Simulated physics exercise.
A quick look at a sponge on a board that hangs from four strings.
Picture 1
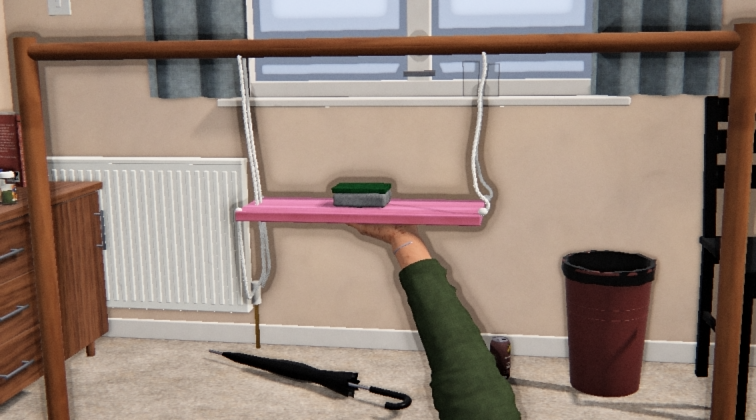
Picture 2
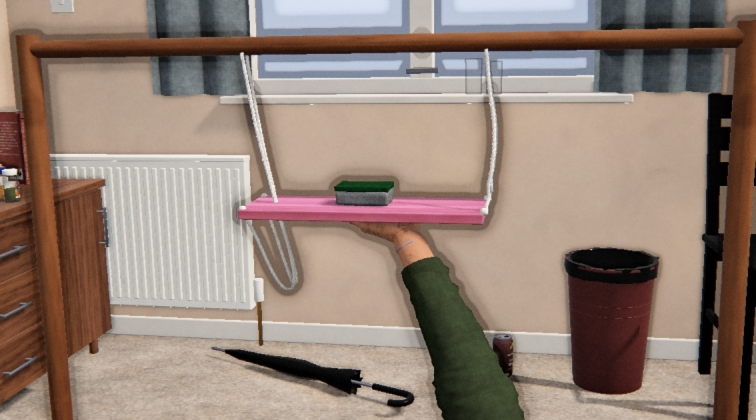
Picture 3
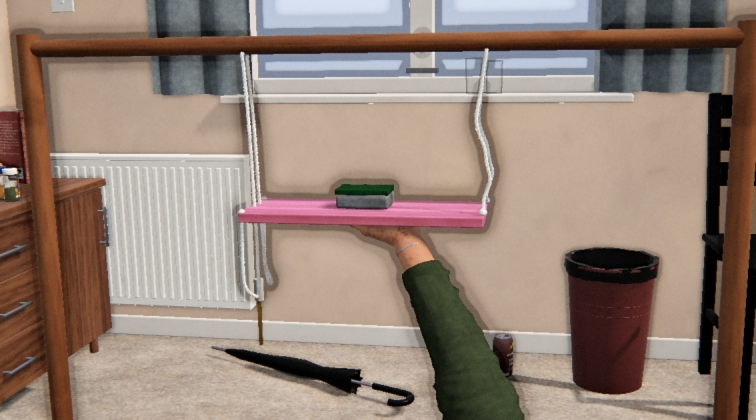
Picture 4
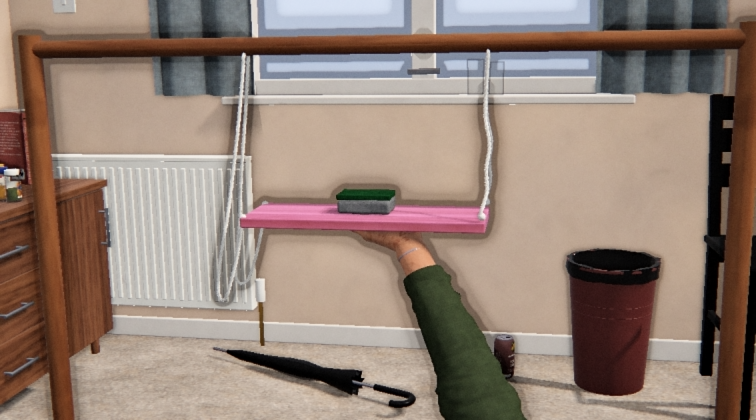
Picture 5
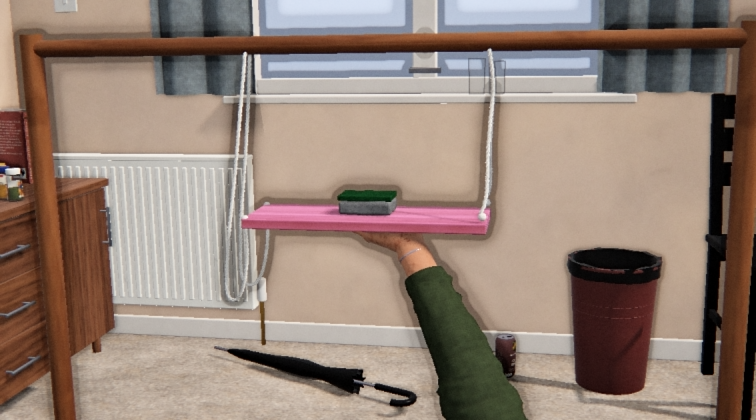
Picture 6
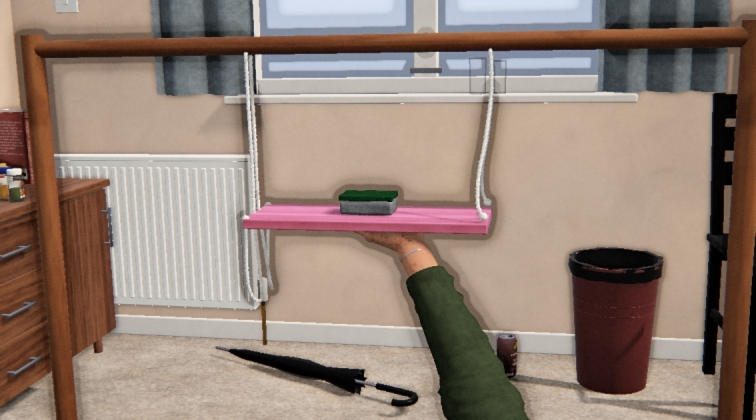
A hand holds up a pink shelf carrying a sponge while the slack left strings sway.
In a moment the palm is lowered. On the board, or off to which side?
As it turns out, the sponge slides off to the left.
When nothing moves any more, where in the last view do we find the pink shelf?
Close to (403, 304).
Then, 0.78 s past the final frame, board tipped 31° down to the left; sponge on the floor.
Then, 1.40 s past the final frame, board tipped 44° down to the left; sponge on the floor.
When it is over, board tipped 50° down to the left; sponge on the floor. The sponge falls from the left end.
